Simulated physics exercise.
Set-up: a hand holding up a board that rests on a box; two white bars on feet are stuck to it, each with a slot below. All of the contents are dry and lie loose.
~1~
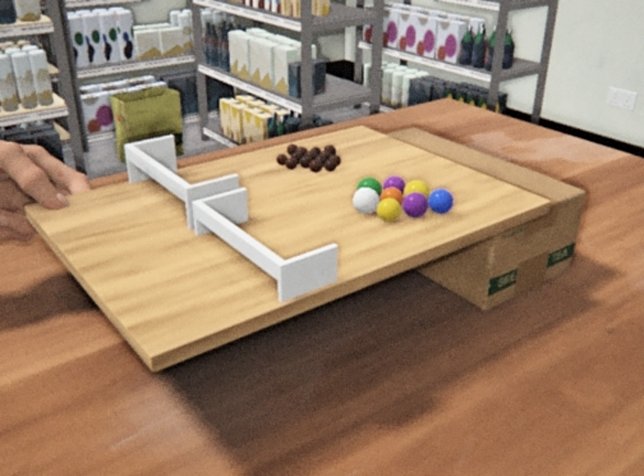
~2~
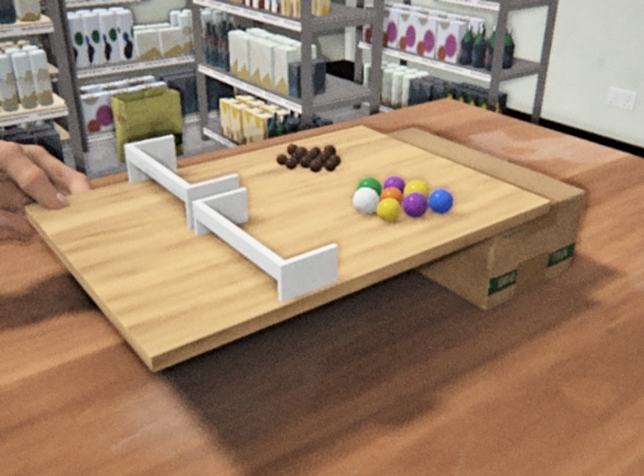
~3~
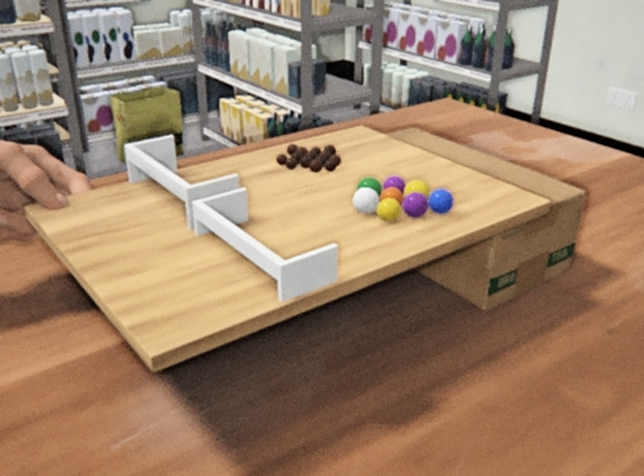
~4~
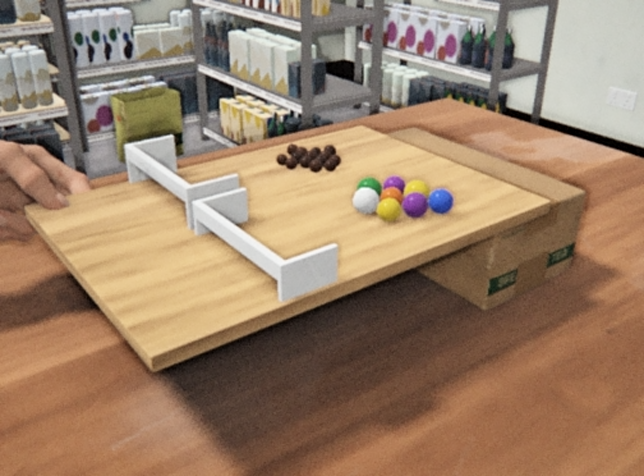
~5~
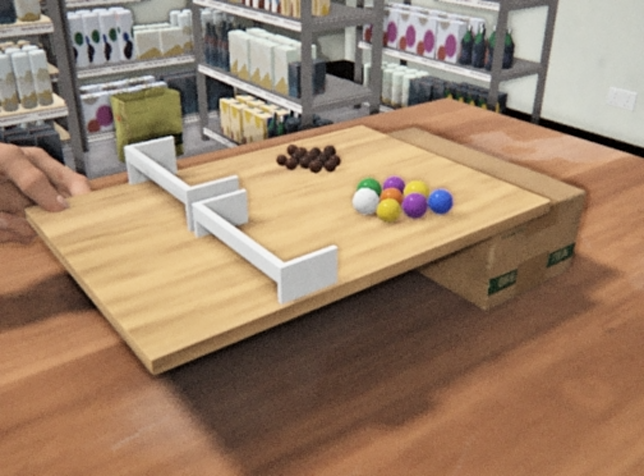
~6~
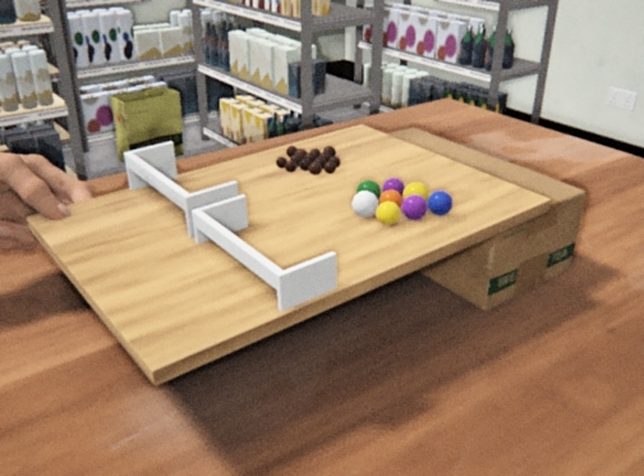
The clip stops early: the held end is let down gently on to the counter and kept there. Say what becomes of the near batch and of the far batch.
Outcome: The near batch is going to end up halted. The far batch is going to end up beyond it.
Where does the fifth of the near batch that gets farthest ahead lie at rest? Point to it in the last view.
Centre close to (264, 319) px.
Then, 0.41 s later than the last frame, board sloping at 8°; near batch on its way down; far batch on its way down.
Then, 0.84 s later than the last frame, board sloping at 15°; near batch has reached its gate; far batch roughly two thirds past its gate.
Then, 1.36 s later than the last frame, board resting at 16°; near batch has reached its gate; far batch every one past its gate.
When it is over, board resting at 16°; near batch gathered behind its gate; far batch every one past its gate.
